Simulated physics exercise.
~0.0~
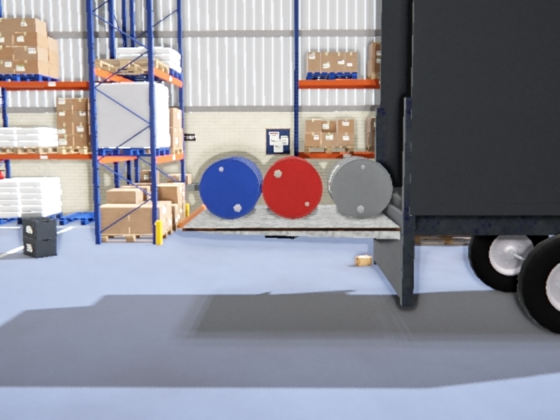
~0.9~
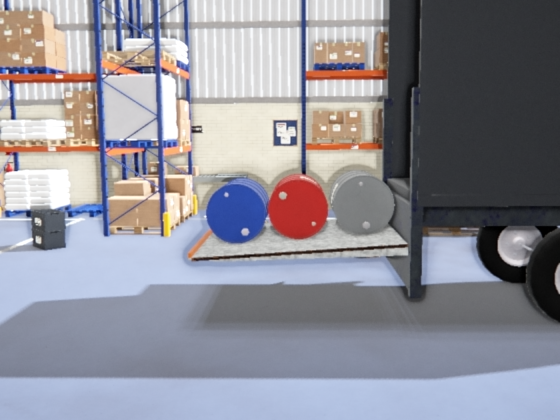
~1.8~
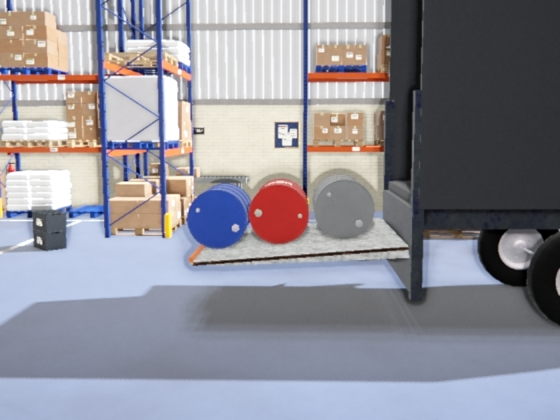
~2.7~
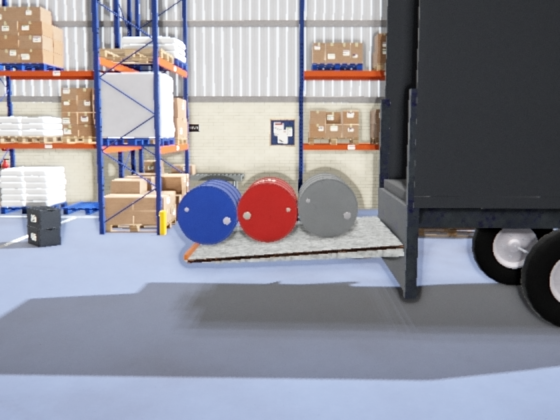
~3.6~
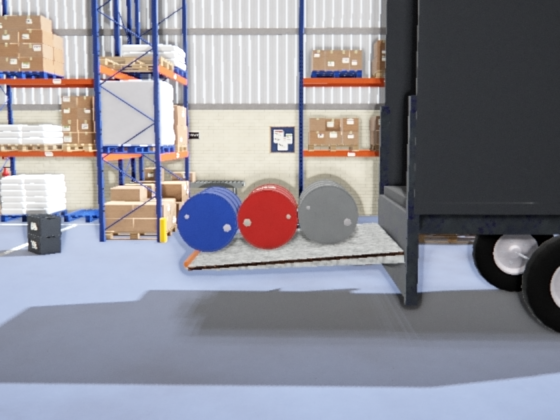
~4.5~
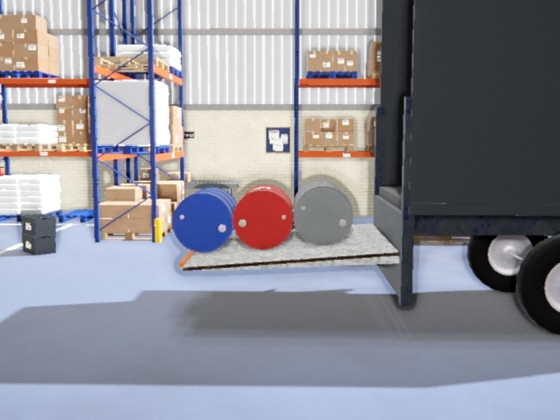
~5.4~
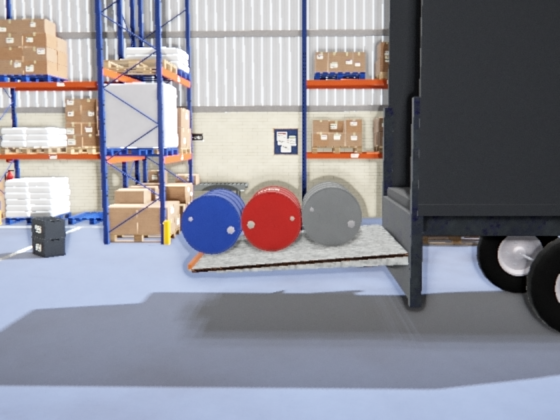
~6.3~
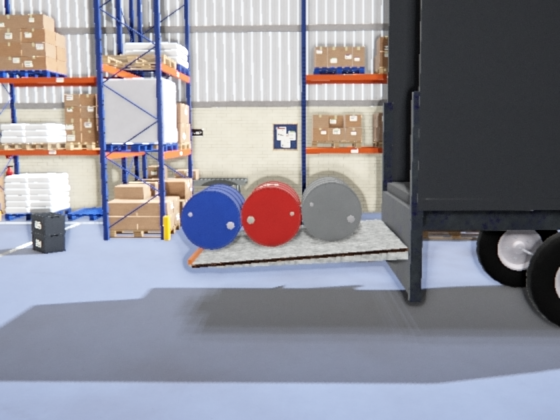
Blue, red and grey drums rolling left as a truck's tail lift tilts down, then settling together on the sloping plate.
